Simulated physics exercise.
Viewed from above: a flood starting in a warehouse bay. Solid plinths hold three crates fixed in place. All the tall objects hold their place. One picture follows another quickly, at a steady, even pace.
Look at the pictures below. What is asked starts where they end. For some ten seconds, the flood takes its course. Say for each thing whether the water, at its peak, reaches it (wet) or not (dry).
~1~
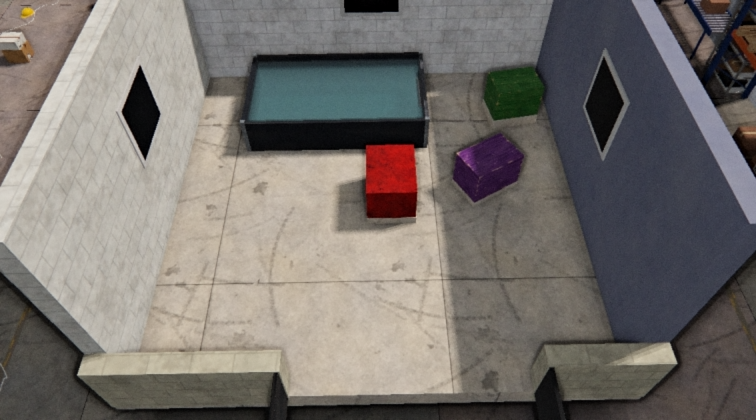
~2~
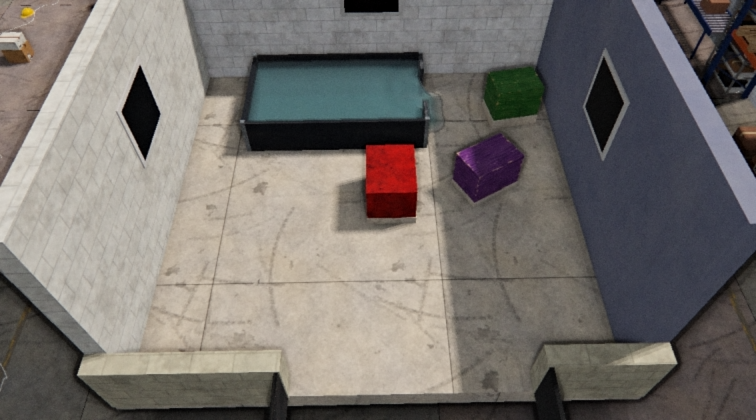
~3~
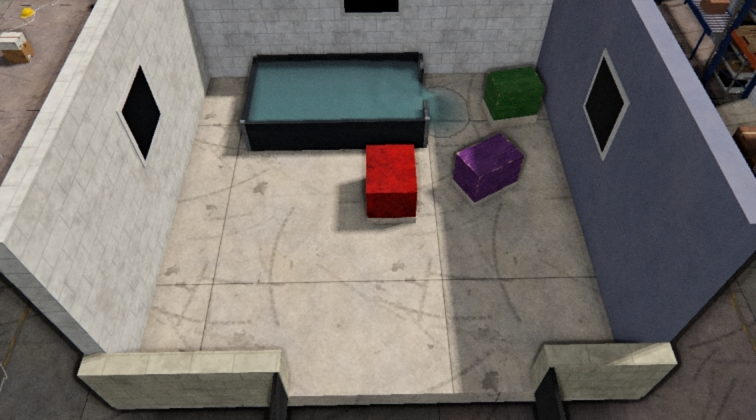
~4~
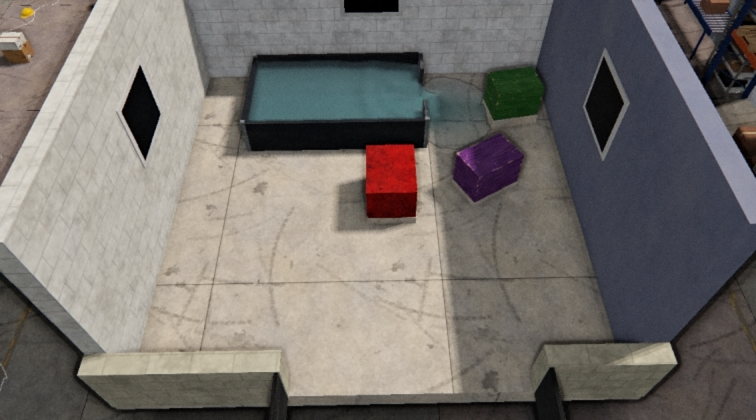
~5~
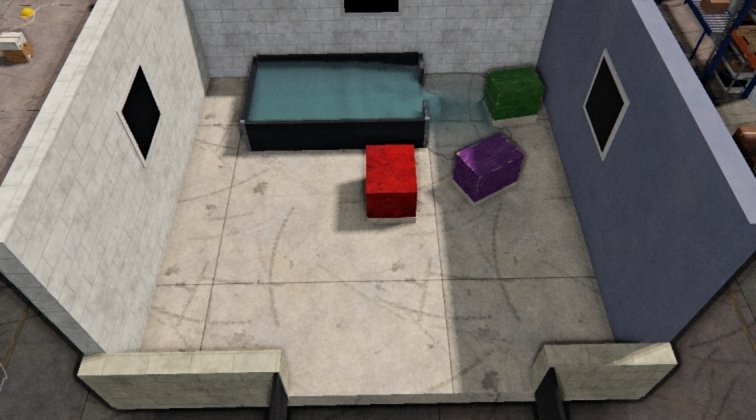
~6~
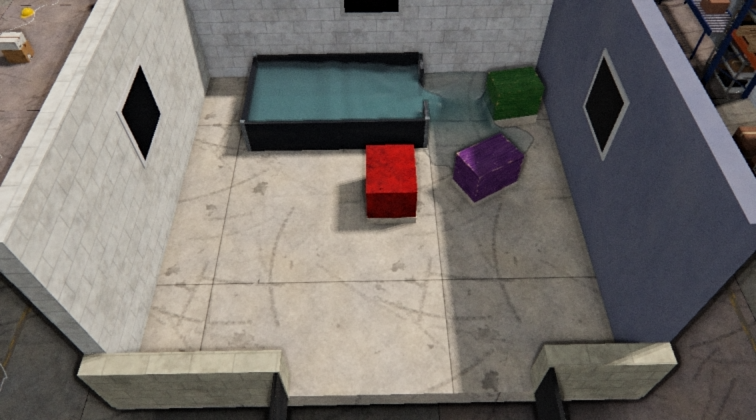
The purple crate gets touched by the water; the red crate never gets touched by the water; the green crate gets touched by the water.
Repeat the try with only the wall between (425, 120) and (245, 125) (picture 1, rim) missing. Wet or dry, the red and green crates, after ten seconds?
Red: Overtopped; green: Not reached.
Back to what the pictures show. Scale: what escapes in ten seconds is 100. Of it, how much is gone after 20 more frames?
It works out at roughly 0 per cent.
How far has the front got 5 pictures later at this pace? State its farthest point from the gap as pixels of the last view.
About (563, 202).
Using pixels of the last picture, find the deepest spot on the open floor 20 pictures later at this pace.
About at (531, 88).
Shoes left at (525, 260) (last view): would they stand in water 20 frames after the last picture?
I'd expect that place to be drenched.
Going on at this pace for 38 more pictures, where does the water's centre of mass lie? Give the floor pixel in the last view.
I'd say around (406, 144).
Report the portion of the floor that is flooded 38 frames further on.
Some 65 in a hundred.
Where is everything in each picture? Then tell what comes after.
In the first picture, the tank at (337, 90) is whole and still.
In the second picture, the front is at (431, 94), out from the gap at (421, 105).
In the third picture, the front is at (460, 101), out from the gap at (420, 106).
In the fourth picture, water pours out at (420, 105) and has run to a hidden place.
In the fifth picture, the front is at a hidden place, out from the gap at (421, 105).
In the sixth picture, water pours out at (421, 104) and has run to a hidden place.
A moment on, water covers 15 % of the floor; the purple crate water round its plinth, the red crate not reached, the green crate water round its plinth.
Next, water covers 20 % of the floor; the purple crate water round its plinth, the red crate water round its plinth, the green crate water round its plinth.
Then, water covers 40 % of the floor; the purple crate water round its plinth, the red crate water round its plinth, the green crate water round its plinth.
Later, water covers 65 % of the floor; the purple crate water round its plinth, the red crate water round its plinth, the green crate water round its plinth.
In the end, water covers 95 % of the floor; the purple crate was topped, the red crate stayed above the water, the green crate was topped.
